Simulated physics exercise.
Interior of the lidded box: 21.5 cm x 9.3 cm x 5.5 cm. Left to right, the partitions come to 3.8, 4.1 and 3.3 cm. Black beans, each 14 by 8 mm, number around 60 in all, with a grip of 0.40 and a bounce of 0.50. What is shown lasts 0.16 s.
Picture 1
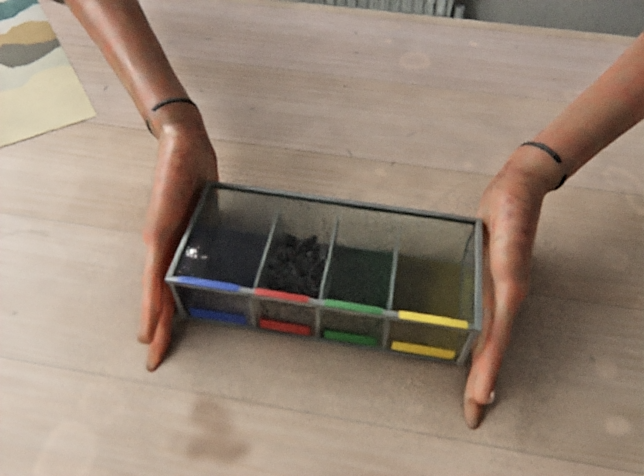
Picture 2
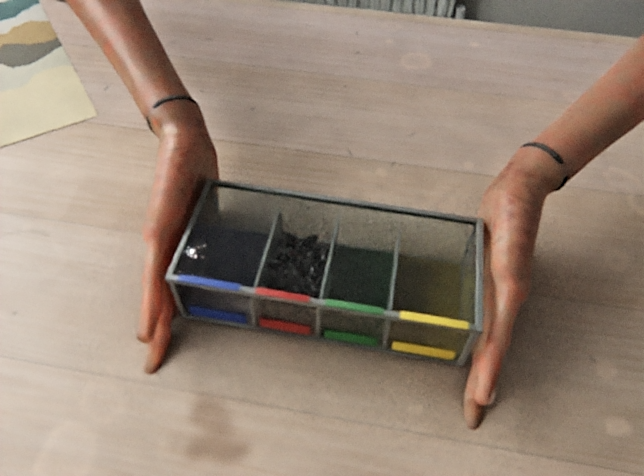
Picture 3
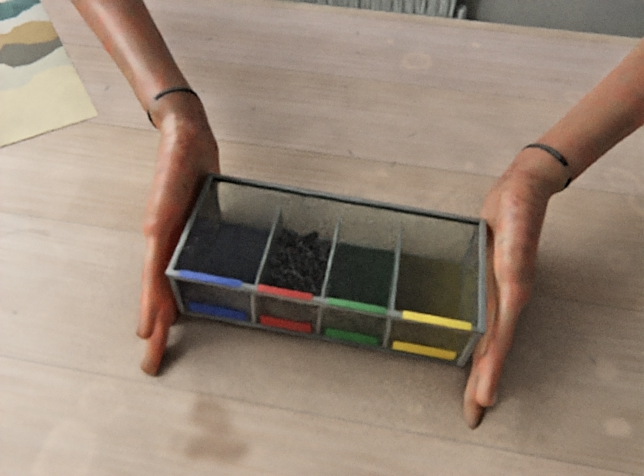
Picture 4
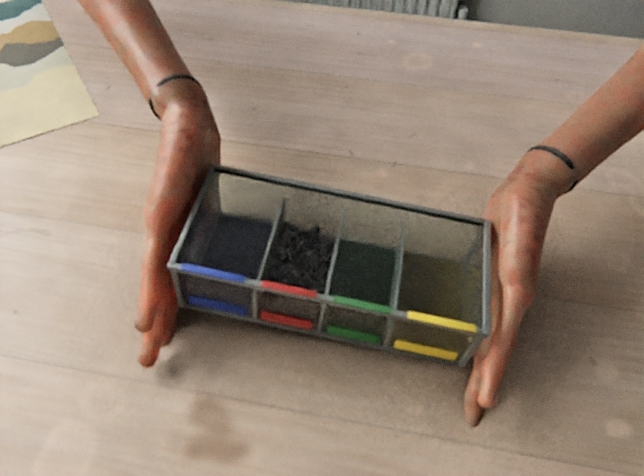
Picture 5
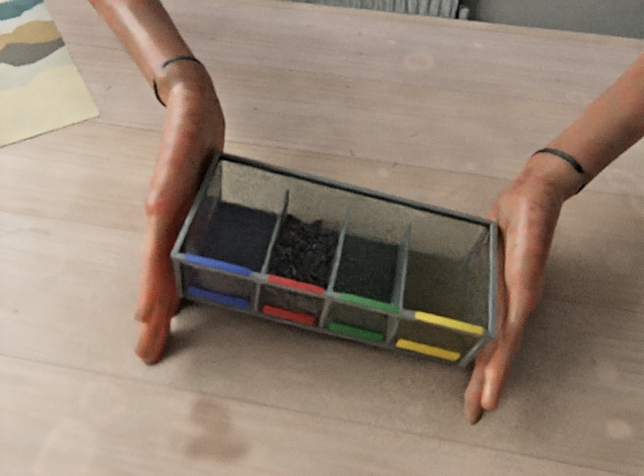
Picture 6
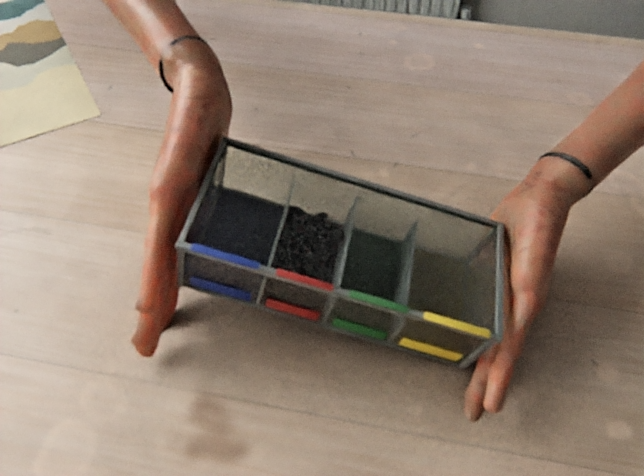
Two hands gradually tilt a clear divided box of dark beans, raising its left side.
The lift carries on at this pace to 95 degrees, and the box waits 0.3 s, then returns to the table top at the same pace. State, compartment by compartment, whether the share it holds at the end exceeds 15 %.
My prediction: Red compartment: Succeeds; blue compartment: Fails; green compartment: Fails; yellow compartment: Succeeds.
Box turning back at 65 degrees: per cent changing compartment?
Result: Some 0 %.
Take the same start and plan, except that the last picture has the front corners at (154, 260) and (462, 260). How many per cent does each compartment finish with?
Each compartment ends like this: Red 65 per cent, blue 35 per cent, green 0 per cent, yellow 0 per cent.
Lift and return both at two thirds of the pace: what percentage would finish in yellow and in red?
My answer: Yellow gets 40 %, while red gets 55 %.
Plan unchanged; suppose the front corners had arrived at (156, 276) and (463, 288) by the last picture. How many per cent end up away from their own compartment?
I'd say close to 55 in a hundred.
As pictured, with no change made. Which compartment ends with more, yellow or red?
Red.
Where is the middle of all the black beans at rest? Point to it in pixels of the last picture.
I'd put it at about (310, 303).
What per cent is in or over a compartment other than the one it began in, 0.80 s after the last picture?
Roughly 15 in a hundred.
Then, 0.80 s after the last picture, tilt 95 degrees; red 85 %, green 5 %, yellow 10 %.
Then, 1.33 s after the last picture, tilt 52 degrees; red 75 %, green 5 %, yellow 20 %.
Then, 1.92 s after the last picture, tilt 0 degrees; red 70 %, green 5 %, yellow 20 %.
In the end, red 70 %, blue 0 %, green 5 %, yellow 20 %.
